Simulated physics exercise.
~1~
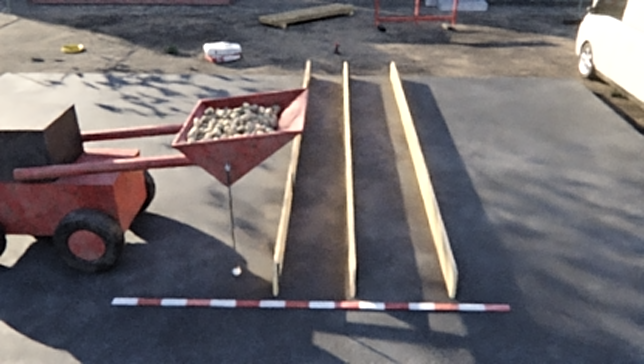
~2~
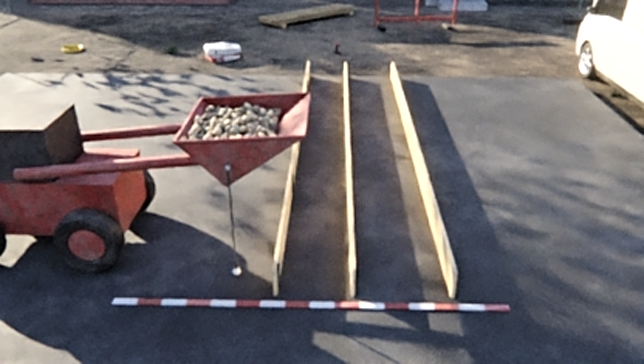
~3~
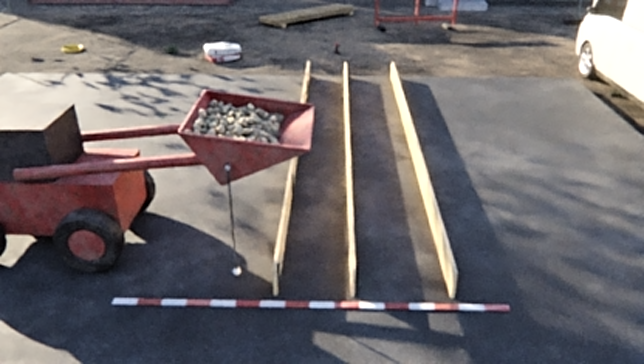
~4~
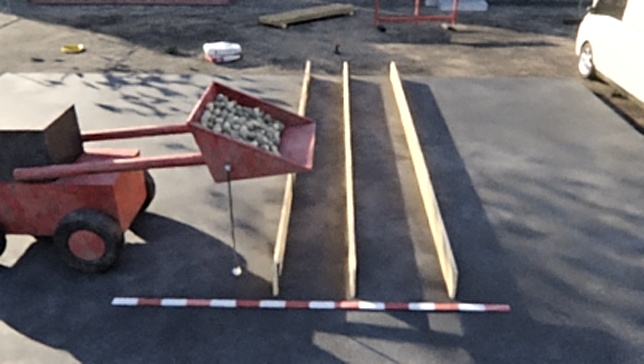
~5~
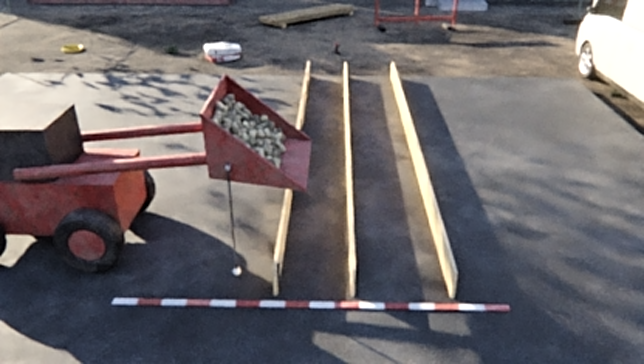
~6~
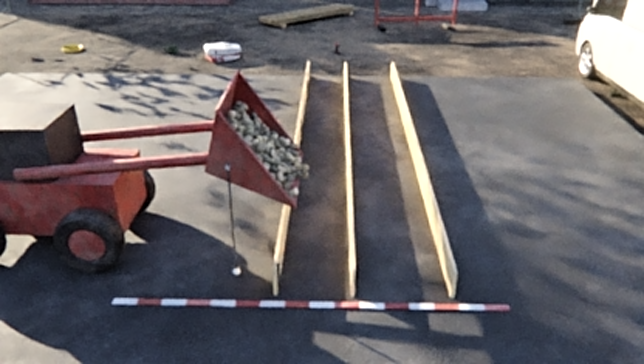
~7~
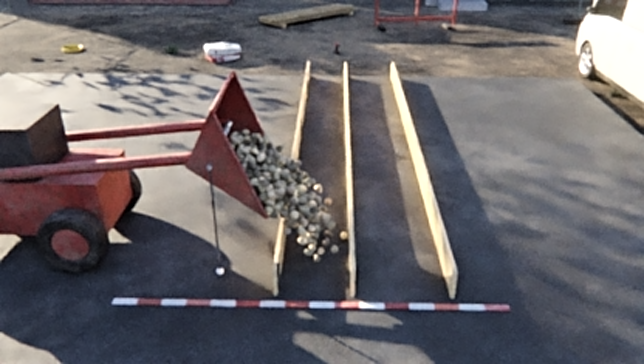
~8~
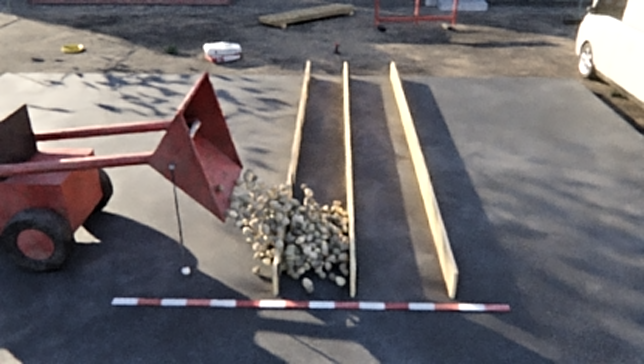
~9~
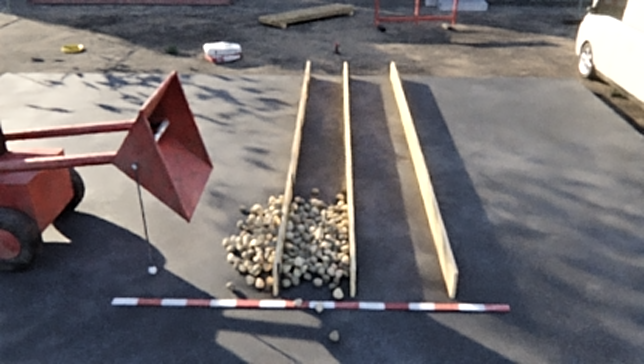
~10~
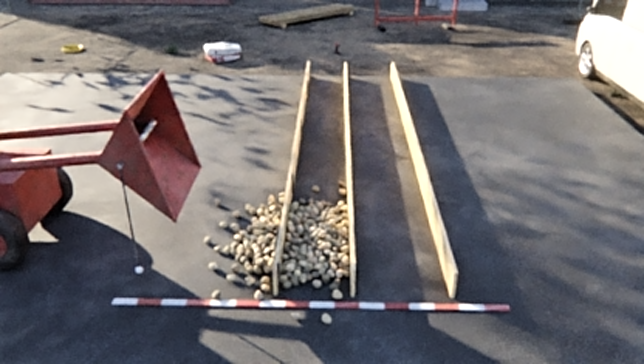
Red loader tipping round stones from its bucket onto tarmac, backing away left, leaving them heaped around the leftmost upright plank.
